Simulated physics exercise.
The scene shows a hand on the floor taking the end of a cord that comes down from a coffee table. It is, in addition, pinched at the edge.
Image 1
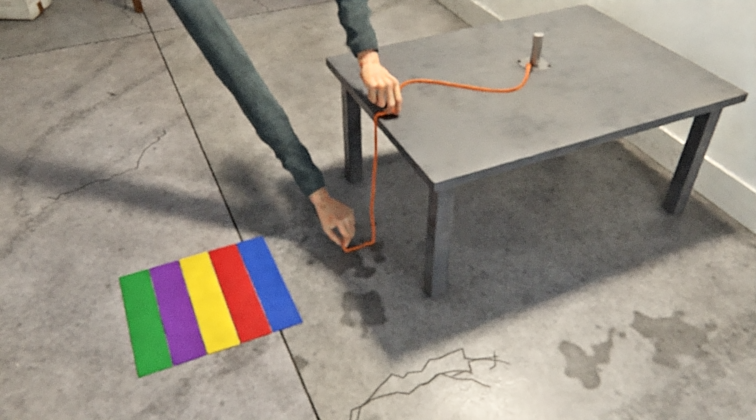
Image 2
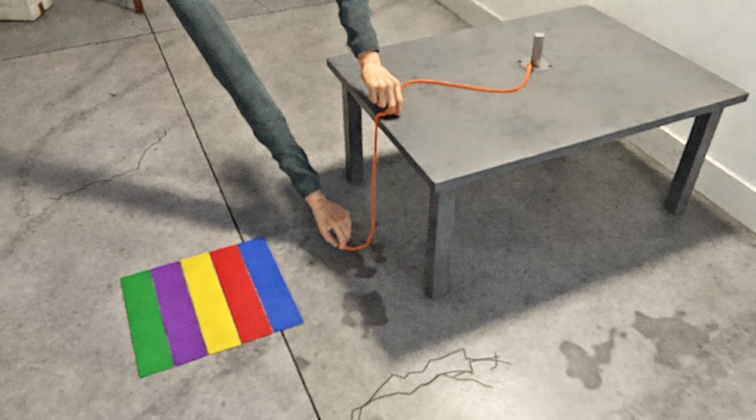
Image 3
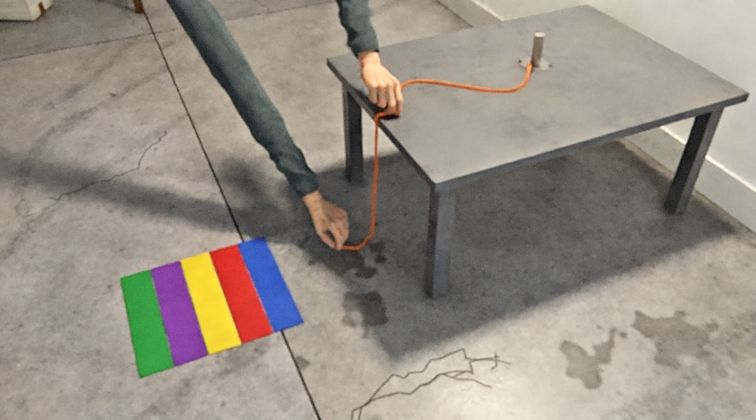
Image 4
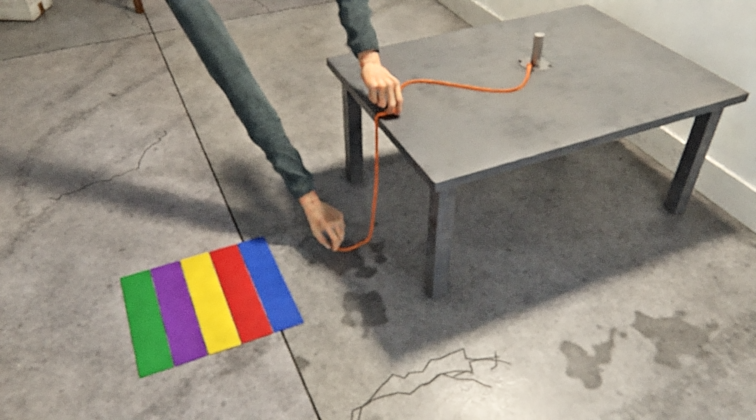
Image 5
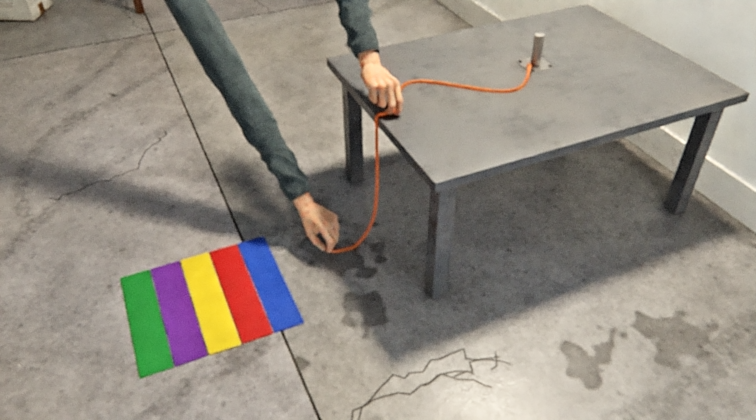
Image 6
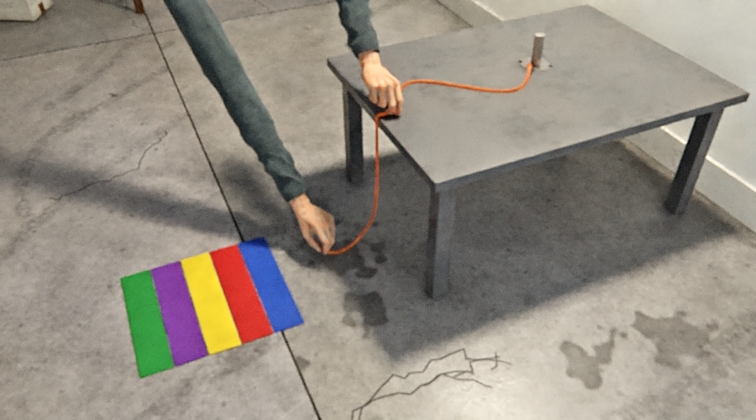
On a concrete floor beside a low gray table, one hand pinches an orange cord at the table's edge while the other holds its hanging end near the ground. The lower hand slowly draws the end a short way left, toward the blue side of a striped multicolored patch, and the cord's bend widens.
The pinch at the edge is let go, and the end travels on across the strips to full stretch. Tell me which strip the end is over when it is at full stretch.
It is over the purple strip.
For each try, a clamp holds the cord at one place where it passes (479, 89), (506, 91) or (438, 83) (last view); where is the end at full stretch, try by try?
(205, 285), (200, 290), (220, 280).
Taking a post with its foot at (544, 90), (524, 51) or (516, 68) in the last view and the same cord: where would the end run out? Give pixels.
Around (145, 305), (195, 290) and (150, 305).
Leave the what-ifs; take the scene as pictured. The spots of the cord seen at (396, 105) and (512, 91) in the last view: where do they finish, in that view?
One ends up around (352, 131), the other around (481, 80).
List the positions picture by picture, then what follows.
In the first frame, end (342, 243); blue (280, 310); red (250, 320); yellow (218, 330); purple (185, 341); green (151, 352).
In the second frame, end (338, 245); cord through (526, 80) (470, 88) (406, 84) (383, 114) (374, 175) (373, 225).
In the third frame, end (336, 246).
In the fourth frame, end (332, 247); cord through (526, 80) (470, 88) (406, 84) (383, 114) (376, 174) (372, 225).
In the fifth frame, end (326, 249).
In the sixth frame, end (323, 250); cord through (527, 80) (470, 88) (406, 84) (383, 114) (377, 174) (367, 227).
Soon after, end near (240, 275); over red.
Then, end near (201, 287); over yellow.
At full stretch, end near (176, 295); over purple. It gets as far as the purple strip.
